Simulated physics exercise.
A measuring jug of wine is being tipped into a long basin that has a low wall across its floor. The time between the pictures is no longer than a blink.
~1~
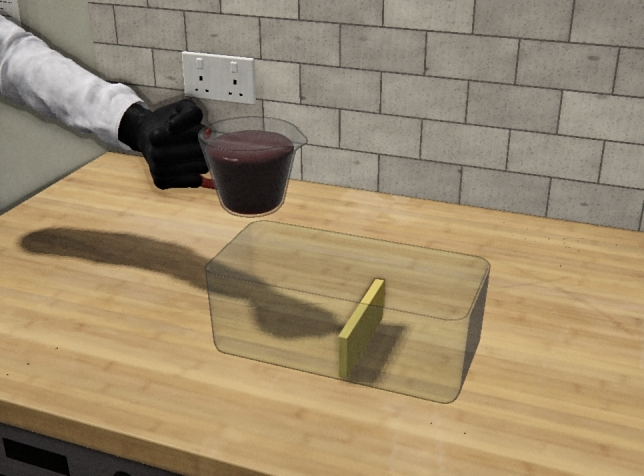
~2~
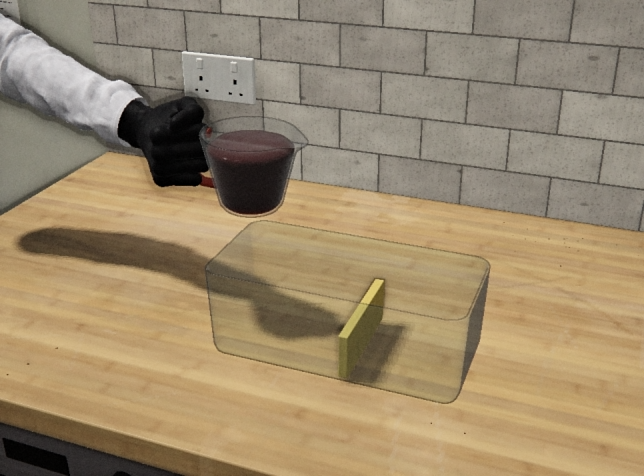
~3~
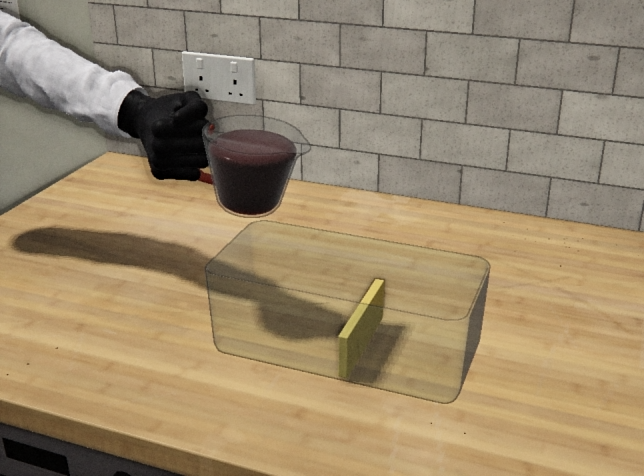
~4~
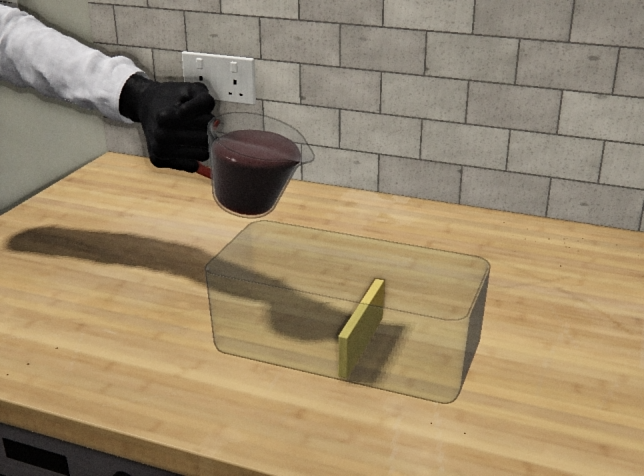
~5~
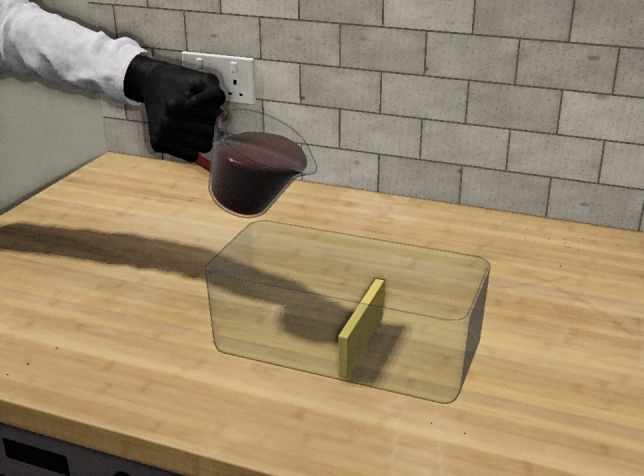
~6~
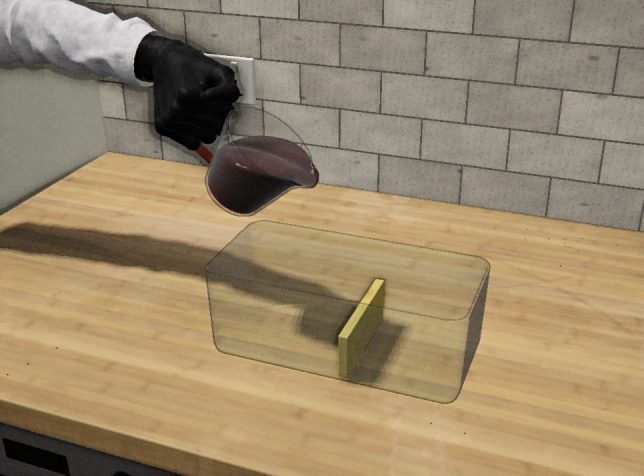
A black-gloved hand held a glass jug of dark red wine above a clear basin with a low yellow wall inside, then tilted it steadily rightward until the wine reached the lip.
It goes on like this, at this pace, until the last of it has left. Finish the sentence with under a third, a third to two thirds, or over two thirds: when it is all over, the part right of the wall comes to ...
When it is all over, the part right of the wall comes to under a third.
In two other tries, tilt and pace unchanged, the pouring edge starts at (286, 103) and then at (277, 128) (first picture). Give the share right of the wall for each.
It comes to 5 % the first time and 5 % the second.
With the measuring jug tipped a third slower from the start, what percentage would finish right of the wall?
5 per cent or thereabouts.
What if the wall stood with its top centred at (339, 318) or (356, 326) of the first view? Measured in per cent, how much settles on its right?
It would come to roughly 40 per cent the first time and roughly 25 per cent the second.
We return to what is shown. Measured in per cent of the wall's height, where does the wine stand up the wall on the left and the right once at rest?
On the left roughly 30, on the right roughly 0.
A moment on, the measuring jug is tipped right over and 26 per cent is still to pour, 52 is left of the wall and 1 right of it.
Next, the measuring jug is tipped right over and 1 per cent is still to pour, 90 is left of the wall and 1 right of it.
Then the measuring jug is tipped right over and 0 per cent is still to pour, 91 is left of the wall and 5 right of it.
Later the measuring jug is tipped right over and 0 per cent is still to pour, 91 is left of the wall and 5 right of it.
Finally, 91 per cent lies left of the wall, 5 right of it and 3 outside.
